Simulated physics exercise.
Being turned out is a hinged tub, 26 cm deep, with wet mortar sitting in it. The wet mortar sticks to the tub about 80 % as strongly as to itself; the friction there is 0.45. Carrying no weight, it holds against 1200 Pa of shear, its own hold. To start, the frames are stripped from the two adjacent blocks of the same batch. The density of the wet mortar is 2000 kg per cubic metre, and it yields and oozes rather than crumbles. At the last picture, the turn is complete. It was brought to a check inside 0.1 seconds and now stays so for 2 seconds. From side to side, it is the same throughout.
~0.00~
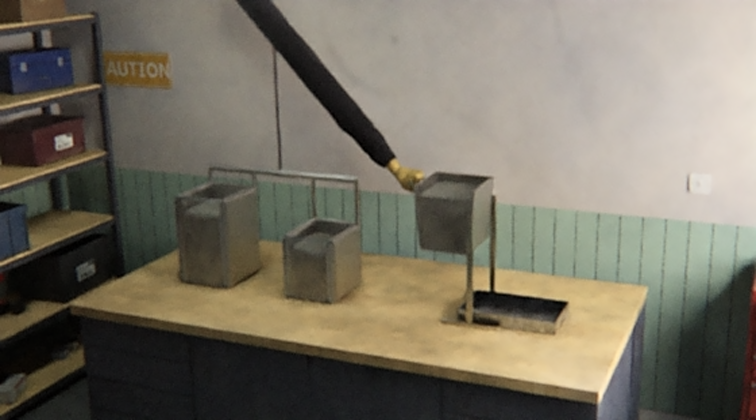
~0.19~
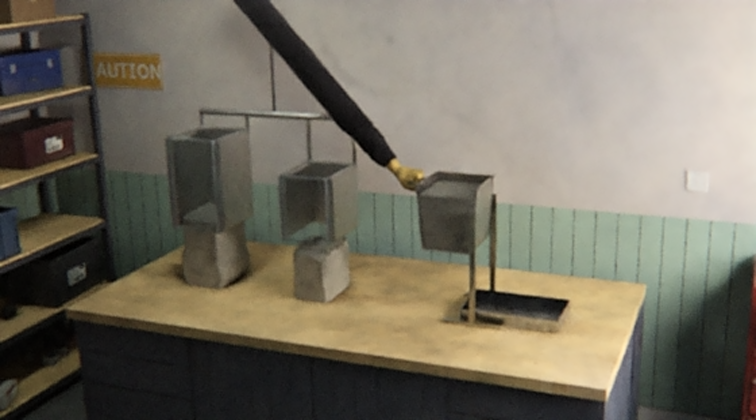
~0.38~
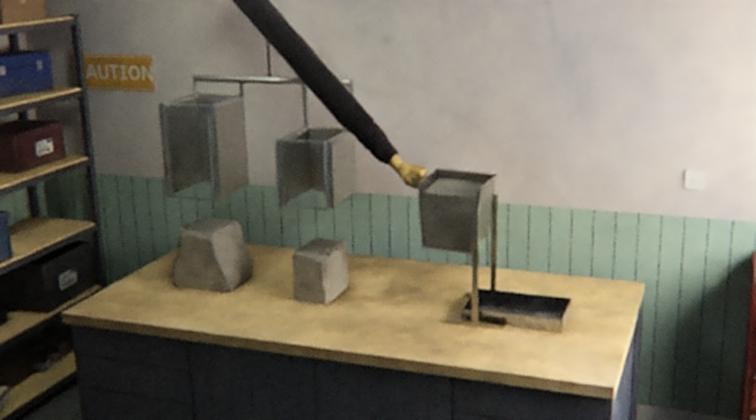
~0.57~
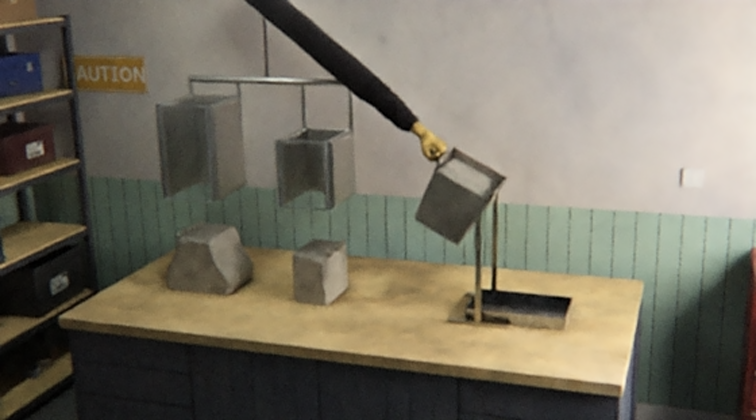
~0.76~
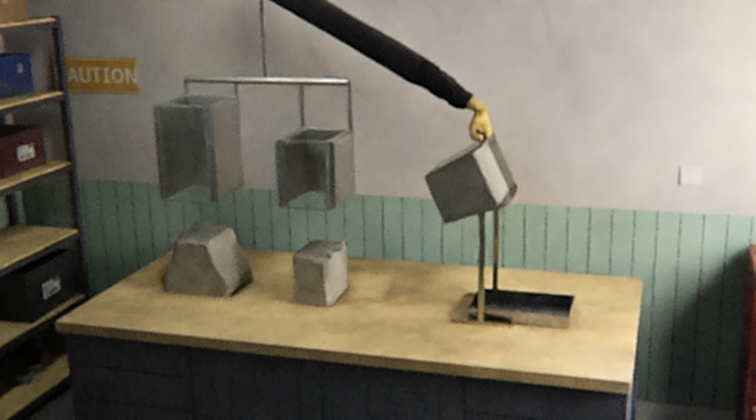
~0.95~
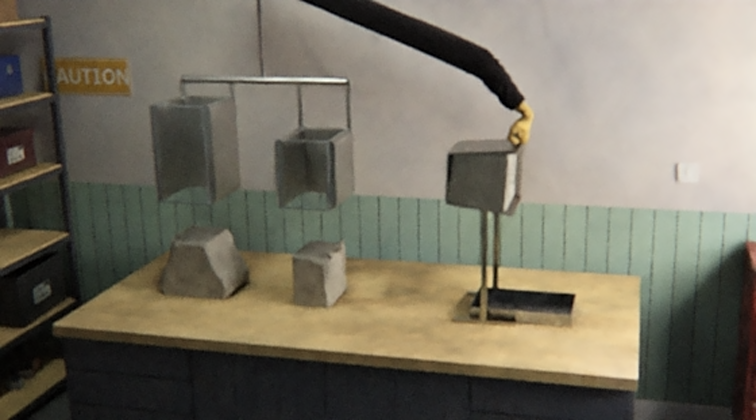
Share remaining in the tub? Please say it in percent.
Close to 100 %.
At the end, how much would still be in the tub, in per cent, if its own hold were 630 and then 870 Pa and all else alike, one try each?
The two runs give near 50 % and near 65 % respectively.
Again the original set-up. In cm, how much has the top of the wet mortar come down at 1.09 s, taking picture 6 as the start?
Roughly 1 cm.
By 1.09 s, the tub is at 92 degrees and holds 100 %.
By 1.26 s, the tub is at 92 degrees and holds 100 %.
By 1.43 s, the tub is at 92 degrees and holds 100 %.
By 1.60 s, the tub is at 92 degrees and holds 100 %.
By 2.95 s, at the end, the tub is at 92 degrees and holds 100 %.
